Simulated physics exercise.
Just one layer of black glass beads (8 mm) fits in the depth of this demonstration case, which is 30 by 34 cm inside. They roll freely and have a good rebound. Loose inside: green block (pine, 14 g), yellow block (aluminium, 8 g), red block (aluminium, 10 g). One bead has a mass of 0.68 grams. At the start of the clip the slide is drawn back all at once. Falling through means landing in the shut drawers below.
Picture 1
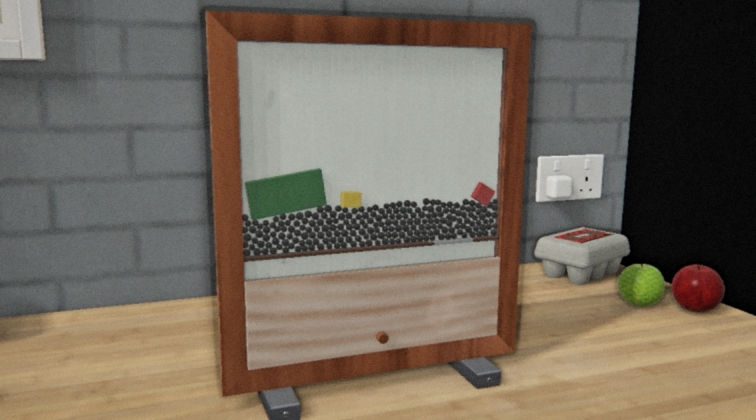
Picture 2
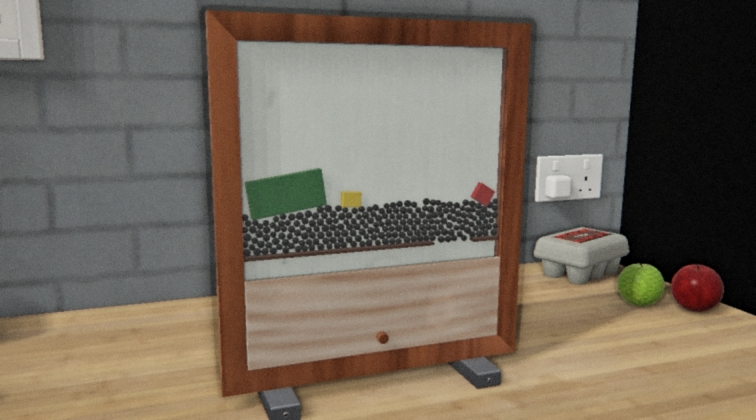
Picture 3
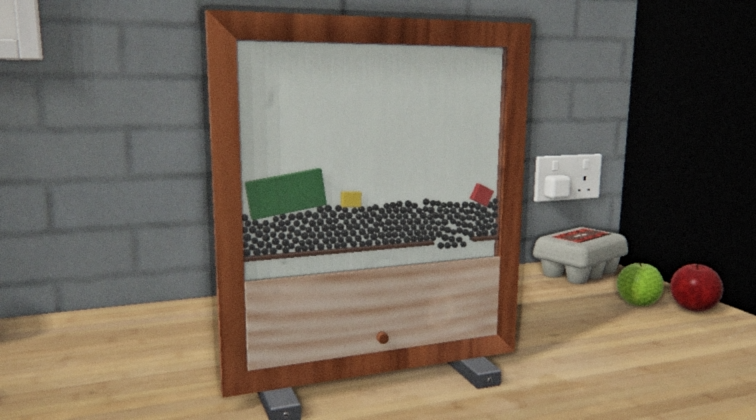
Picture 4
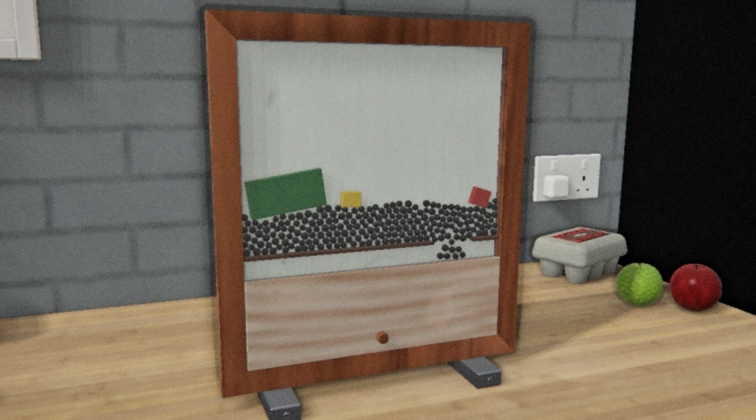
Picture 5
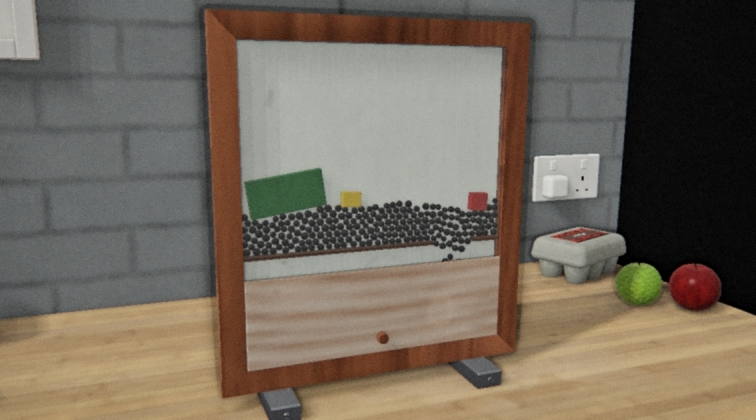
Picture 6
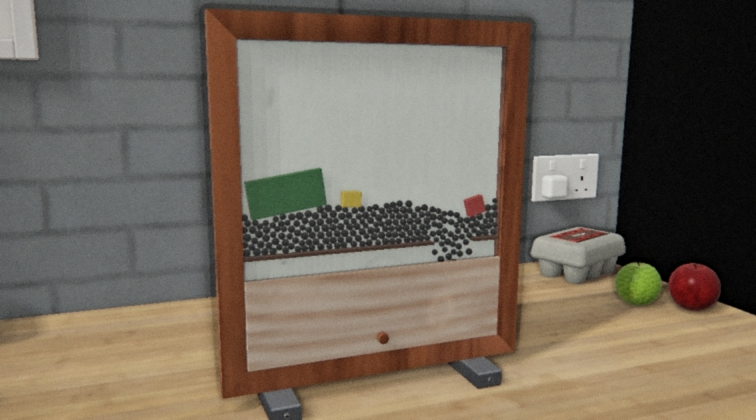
On a wooden kitchen counter against a grey brick wall, seen from the front and slightly to one side, stands a wood-framed, clear-fronted case. Small black beads lie inside beneath a green block at left, a yellow block near the middle and a red block at right, with an egg carton and two apples beside the case. Beads drop through a gap at lower right, and the red block sinks slightly leftward, turning, as the view barely shifts.
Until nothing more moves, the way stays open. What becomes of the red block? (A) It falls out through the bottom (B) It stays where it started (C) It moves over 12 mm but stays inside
A, it falls out through the bottom.
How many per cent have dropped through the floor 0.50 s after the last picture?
Roughly 40 %.
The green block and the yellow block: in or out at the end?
Result - green: Retained, yellow: Retained.
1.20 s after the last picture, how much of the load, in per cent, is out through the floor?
Estimate: About 50 per cent.
Then, 0.15 s later than the last picture, 25 % are out; green block moved 0.0 cm tilted 8°; yellow block moved 0.0 cm tilted 4°; red block below the floor.
Then, 0.50 s later than the last picture, 40 % are out; green block moved 0.0 cm tilted 8°; yellow block moved 0.6 cm tilted 8°; red block below the floor.
Then, 1.20 s later than the last picture, 50 % are out; green block moved 0.1 cm tilted 8°; yellow block moved 5.8 cm tilted 30°; red block below the floor.
At rest 1.9 s after the last picture, 55 % are out; green block moved 0.7 cm; yellow block moved 7.4 cm tilted 58°; red block below the floor.
